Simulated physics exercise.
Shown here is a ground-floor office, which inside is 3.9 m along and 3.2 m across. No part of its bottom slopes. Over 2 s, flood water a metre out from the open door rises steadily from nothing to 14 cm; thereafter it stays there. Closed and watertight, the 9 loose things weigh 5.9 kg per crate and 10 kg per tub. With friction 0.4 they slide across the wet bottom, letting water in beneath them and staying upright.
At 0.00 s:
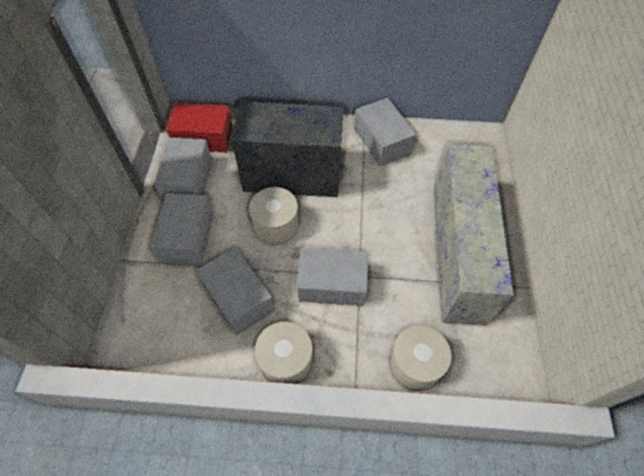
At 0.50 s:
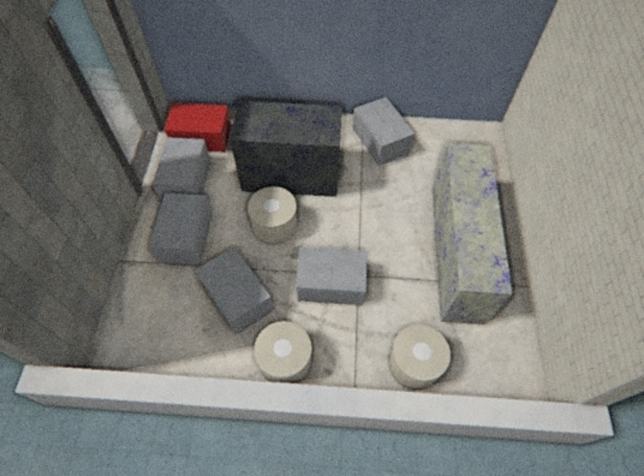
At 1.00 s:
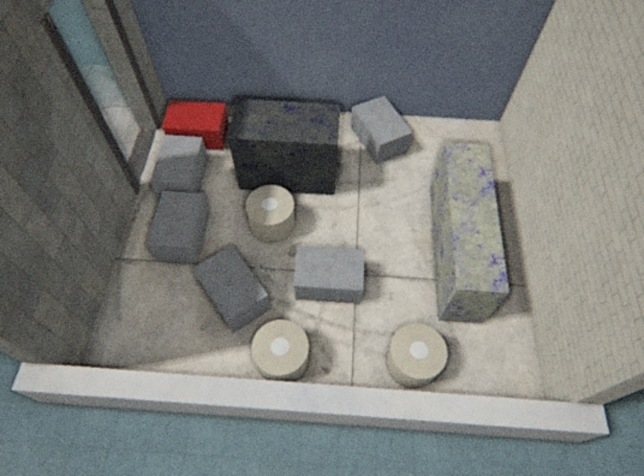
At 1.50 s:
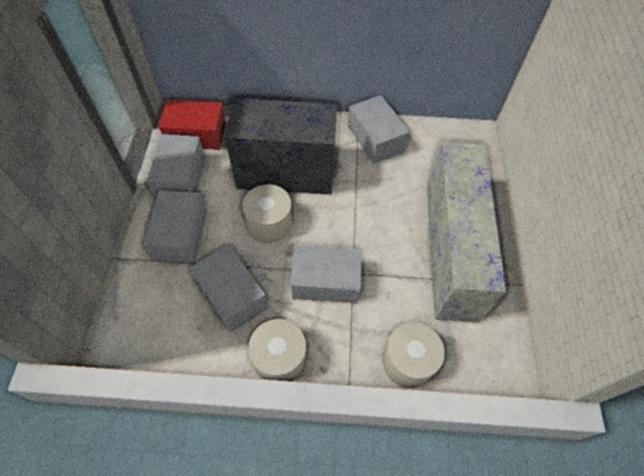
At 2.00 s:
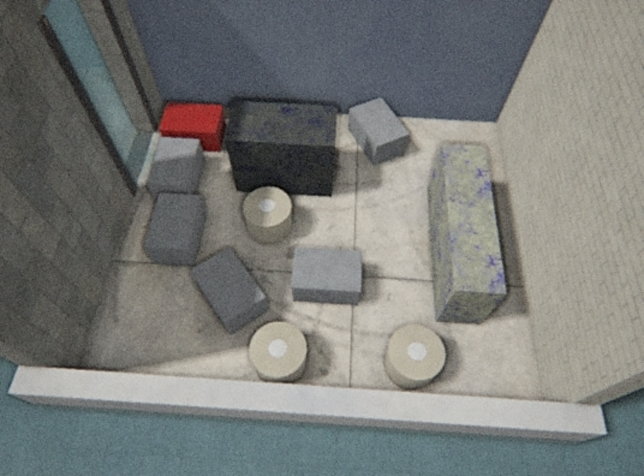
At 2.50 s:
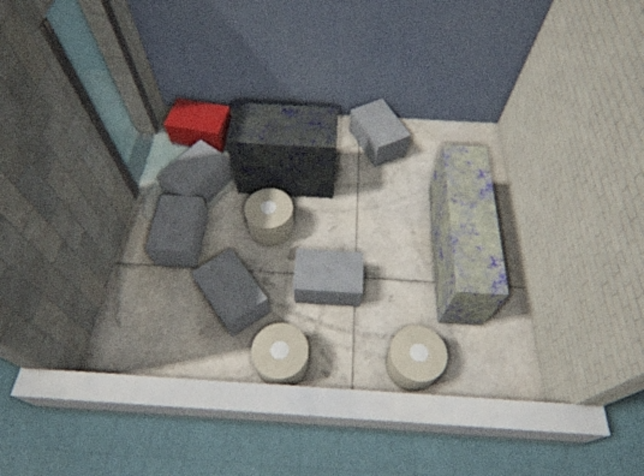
A small walled room with a pale tiled floor is seen from high above, its front edge a low white wall. A red crate sits in the back left corner beside a black speckled block, with grey boxes, three cream drums and a long mottled block at right. The view sways slightly as teal water spreads outside, then enters through the left opening, where a grey box turns and the red crate shifts slightly.
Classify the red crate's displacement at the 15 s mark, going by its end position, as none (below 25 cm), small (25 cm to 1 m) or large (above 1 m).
Large.
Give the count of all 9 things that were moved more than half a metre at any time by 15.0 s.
It adds up to 7.
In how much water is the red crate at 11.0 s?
I'd say around 4 cm.
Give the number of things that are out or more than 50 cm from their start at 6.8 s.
At that time I count 5.
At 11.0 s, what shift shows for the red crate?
Around 250 centimetres.
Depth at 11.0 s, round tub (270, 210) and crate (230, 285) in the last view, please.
Close to 5 and 7 centimetres.
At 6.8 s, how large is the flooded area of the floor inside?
Wet area: Approx. 9.5 m2.
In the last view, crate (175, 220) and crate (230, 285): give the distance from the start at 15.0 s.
120 cm and 80 cm respectively.
After 3.5 s the red crate is near (223, 100), 0.4 m from its start, aground; 1 afloat.
After 6.8 s the red crate is near (407, 139), 2.3 m from its start, aground; 4 afloat.
After 11.0 s the red crate is near (409, 194), 2.4 m from its start, afloat; 6 afloat.
After 15.0 s the red crate is near (340, 198), 1.9 m from its start, afloat; 9 afloat.
